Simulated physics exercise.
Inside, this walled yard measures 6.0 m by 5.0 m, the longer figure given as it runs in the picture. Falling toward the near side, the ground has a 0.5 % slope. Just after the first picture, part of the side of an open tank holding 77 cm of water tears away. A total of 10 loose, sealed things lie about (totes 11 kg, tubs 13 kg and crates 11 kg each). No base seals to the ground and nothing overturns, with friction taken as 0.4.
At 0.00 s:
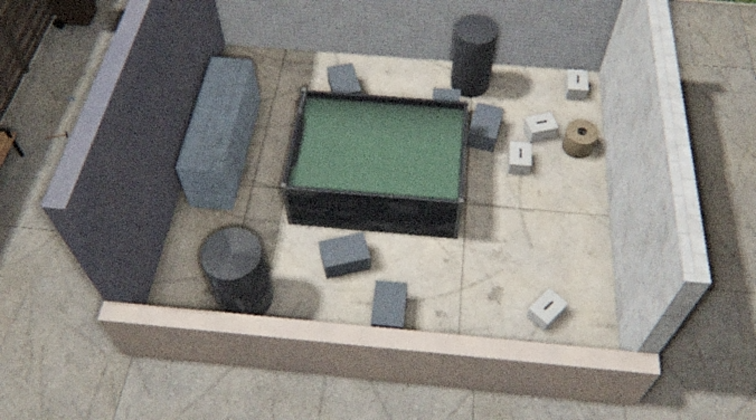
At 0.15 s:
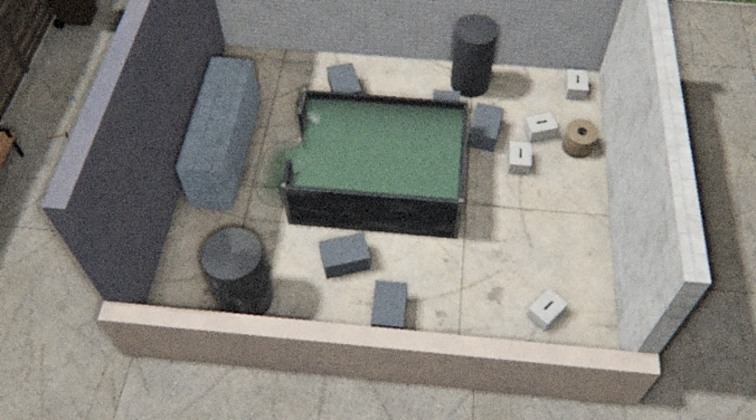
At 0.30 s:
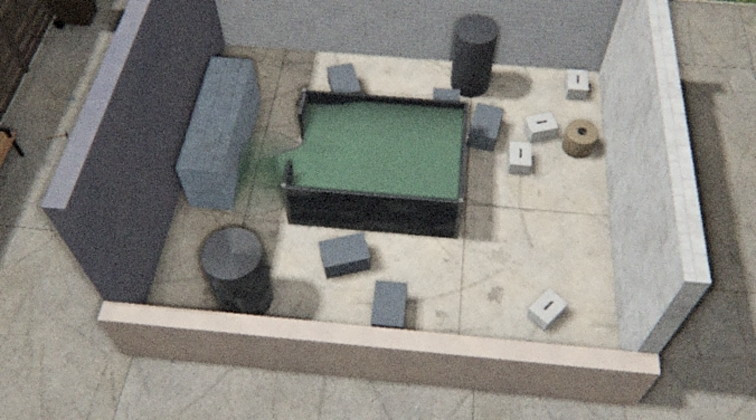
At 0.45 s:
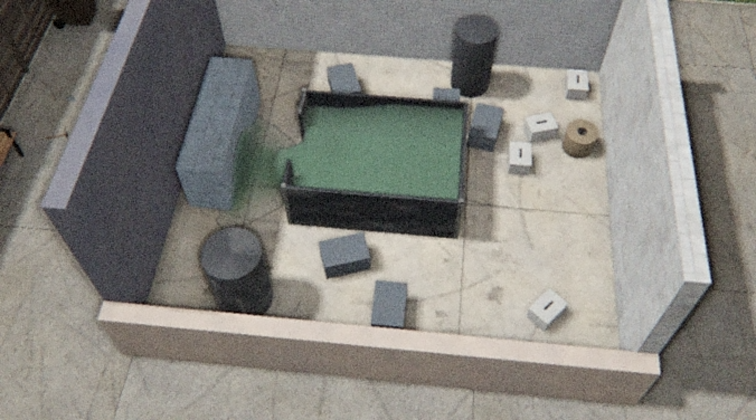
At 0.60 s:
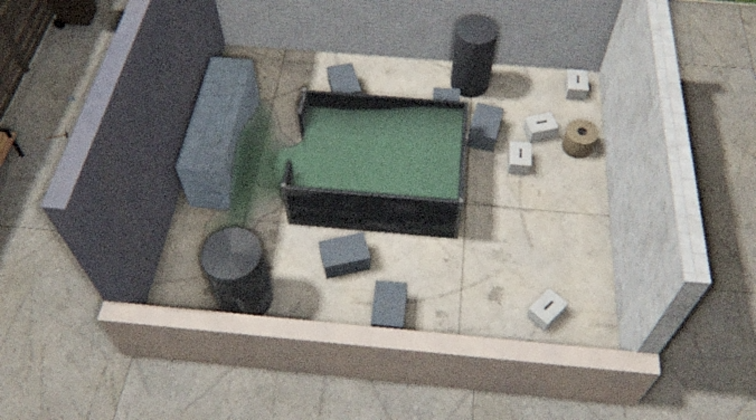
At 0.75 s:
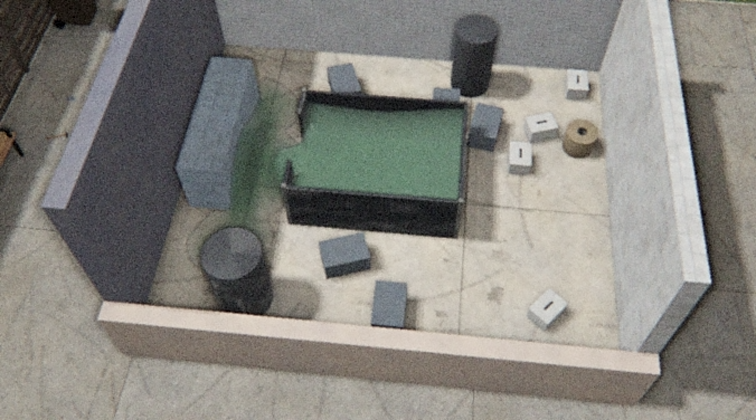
Green water escaping through a gap in the left side of a dark open tank, spreading toward a grey block in a walled yard.
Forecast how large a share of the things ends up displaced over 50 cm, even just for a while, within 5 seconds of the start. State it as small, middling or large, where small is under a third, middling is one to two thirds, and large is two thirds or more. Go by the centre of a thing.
Middling.
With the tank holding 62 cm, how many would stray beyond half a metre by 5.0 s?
That would make 2 of them.
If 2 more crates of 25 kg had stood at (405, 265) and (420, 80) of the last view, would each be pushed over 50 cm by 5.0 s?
First stays inside, then goes beyond.
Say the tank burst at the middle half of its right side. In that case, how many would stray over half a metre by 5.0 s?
So the tally would be 9.
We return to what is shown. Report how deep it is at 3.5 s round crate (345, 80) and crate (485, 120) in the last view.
10 and 3 cm.
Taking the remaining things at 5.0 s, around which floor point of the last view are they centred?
(521, 166).
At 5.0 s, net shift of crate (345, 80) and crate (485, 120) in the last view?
The first is off by 150 cm, the second by 40 cm.
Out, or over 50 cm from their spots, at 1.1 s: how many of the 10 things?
The number comes to 0.
After 1.1 s 0 of 10 are over 50 cm from their spots; 0 afloat.
After 2.2 s 1 of 10 are over 50 cm from their spots; 0 afloat.
After 3.5 s 3 of 10 are over 50 cm from their spots; 2 afloat.
After 5.0 s 5 of 10 are over 50 cm from their spots, and 5 have been at some point; 3 afloat.
